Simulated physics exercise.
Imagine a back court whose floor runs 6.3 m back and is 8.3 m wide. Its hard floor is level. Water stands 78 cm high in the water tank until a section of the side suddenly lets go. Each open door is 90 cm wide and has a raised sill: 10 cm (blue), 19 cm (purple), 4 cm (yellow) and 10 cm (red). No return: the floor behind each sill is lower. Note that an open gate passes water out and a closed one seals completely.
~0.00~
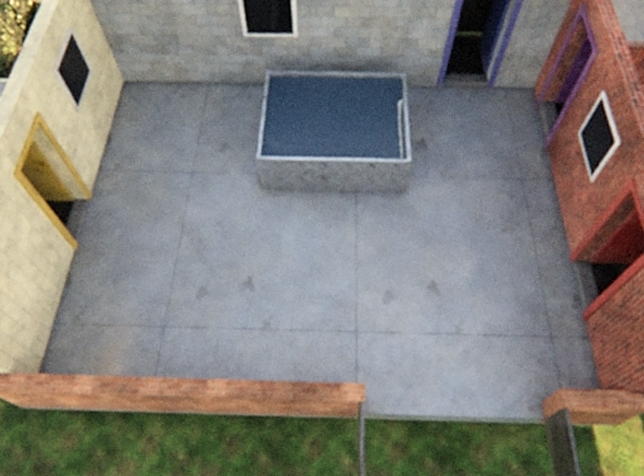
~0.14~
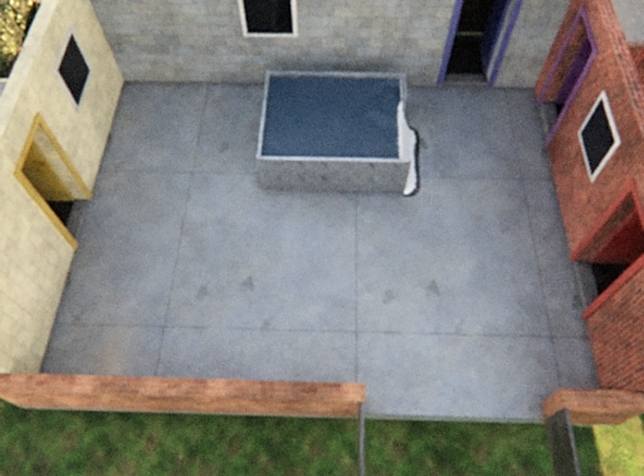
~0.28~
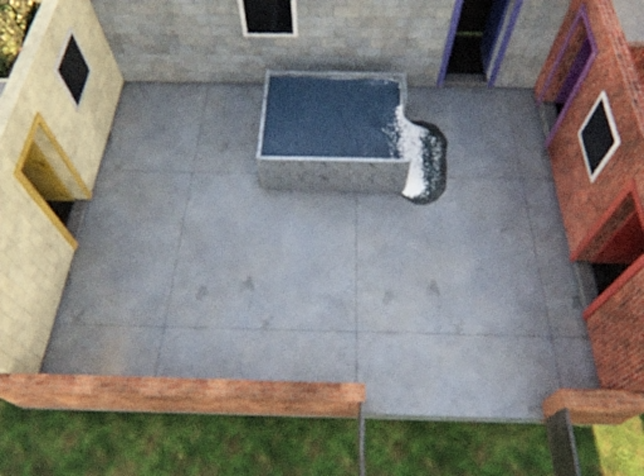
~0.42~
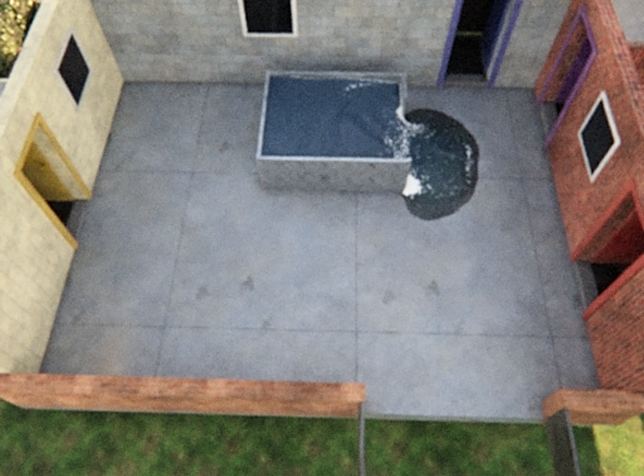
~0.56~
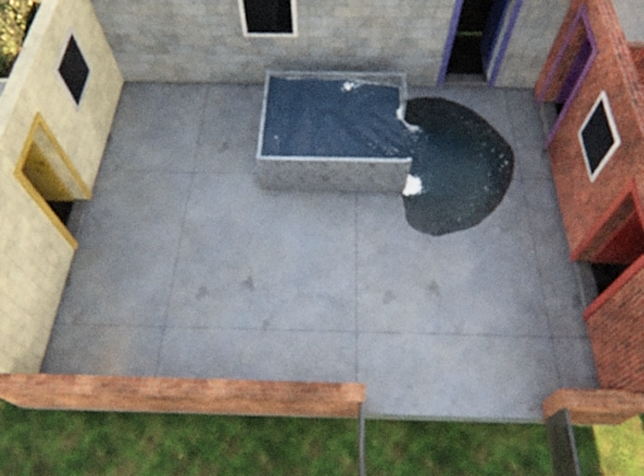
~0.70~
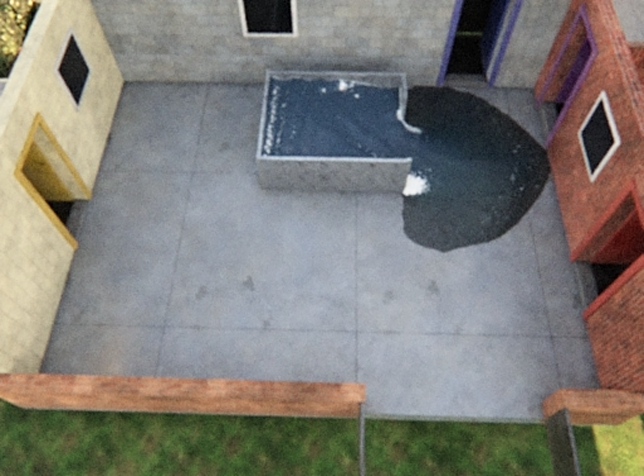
A paved back court is seen from high above, with a pale wall on the left, a grey wall behind and a red brick wall on the right. A grey tank of dark blue water stands near the back, among yellow, purple and red doorways. Water pours from the tank's right side, foaming white, and spreads in a widening dark pool towards the red wall, while the camera stays still.
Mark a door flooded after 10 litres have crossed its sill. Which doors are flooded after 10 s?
In order: Blue door: Past the set amount. Purple door: Past the set amount. Yellow door: Under the set amount. Red door: Past the set amount.
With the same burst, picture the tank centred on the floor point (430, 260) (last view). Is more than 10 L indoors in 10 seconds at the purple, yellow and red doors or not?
For the purple door, the amount is acceptable; for the yellow door, the amount is acceptable; for the red door, the amount is too high.
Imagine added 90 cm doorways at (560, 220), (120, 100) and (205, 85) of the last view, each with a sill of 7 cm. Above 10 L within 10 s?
Check each in turn: The first succeeds, the second succeeds, the third fails.
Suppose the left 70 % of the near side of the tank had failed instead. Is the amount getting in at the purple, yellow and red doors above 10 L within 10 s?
Here's how it goes: Purple falls short, yellow exceeds it, red falls short.
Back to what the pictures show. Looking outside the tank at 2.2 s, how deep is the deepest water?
About 44 cm.
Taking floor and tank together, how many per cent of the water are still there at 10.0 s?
Around 70 per cent of the water.
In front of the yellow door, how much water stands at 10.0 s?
I'd put it at around 2.5 cm deep.
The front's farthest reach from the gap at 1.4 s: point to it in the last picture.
I'd put it close to (573, 280).
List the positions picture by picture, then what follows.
In the first picture, still water, 78 cm deep, in the water tank at (335, 117).
In the second picture, the front is at (406, 194), 0.8 m from the gap at (401, 150); 0.4 m2 of floor is under water; 78 cm left at the back of the water tank.
In the third picture, the front is at (431, 128), 1.0 m from the gap at (401, 151); 1.2 m2 of floor is under water; 78 cm left at the back of the water tank.
In the fourth picture, water pours out at (401, 152) and has run 1.4 m, to (474, 146); typically 10 cm deep outside, 78 cm at the water tank's back.
In the fifth picture, the front is at (506, 149), 2.0 m from the gap at (401, 152); 4.6 m2 of floor is under water; 77 cm left at the back of the water tank.
In the sixth picture, the front is at (543, 155), 2.7 m from the gap at (401, 152); 6.7 m2 of floor is under water; 71 cm left at the back of the water tank.
After 1.4 s water covers 20 % of the floor and is deepest (42 cm) near (540, 173); blue door 8 cm at the sill, 0 L in, purple door 31 cm at the sill, 13 L in, yellow door not reached, red door 6 cm at the sill, 0 L in.
After 2.2 s water covers 25 % of the floor and is deepest (44 cm) near (533, 93); blue door 10 cm at the sill, 0 L in, purple door 37 cm at the sill, 62 L in, yellow door not reached, red door 19 cm at the sill, 12 L in.
After 3.5 s water covers 35 % of the floor and is deepest (34 cm) near (601, 403); blue door 13 cm at the sill, 11 L in, purple door 27 cm at the sill, 142 L in, yellow door not reached, red door 14 cm at the sill, 44 L in.
After 6.0 s water covers 60 % of the floor and is deepest (19 cm) near (590, 355); blue door 13 cm at the sill, 39 L in, purple door 15 cm at the sill, 161 L in, yellow door not reached, red door 11 cm at the sill, 54 L in.
After 10.0 s water covers 85 % of the floor and is deepest (10 cm) near (587, 343); blue door 6 cm at the sill, 46 L in, purple door 8 cm at the sill, 161 L in, yellow door 3 cm at the sill, 0 L in, red door 9 cm at the sill, 56 L in.
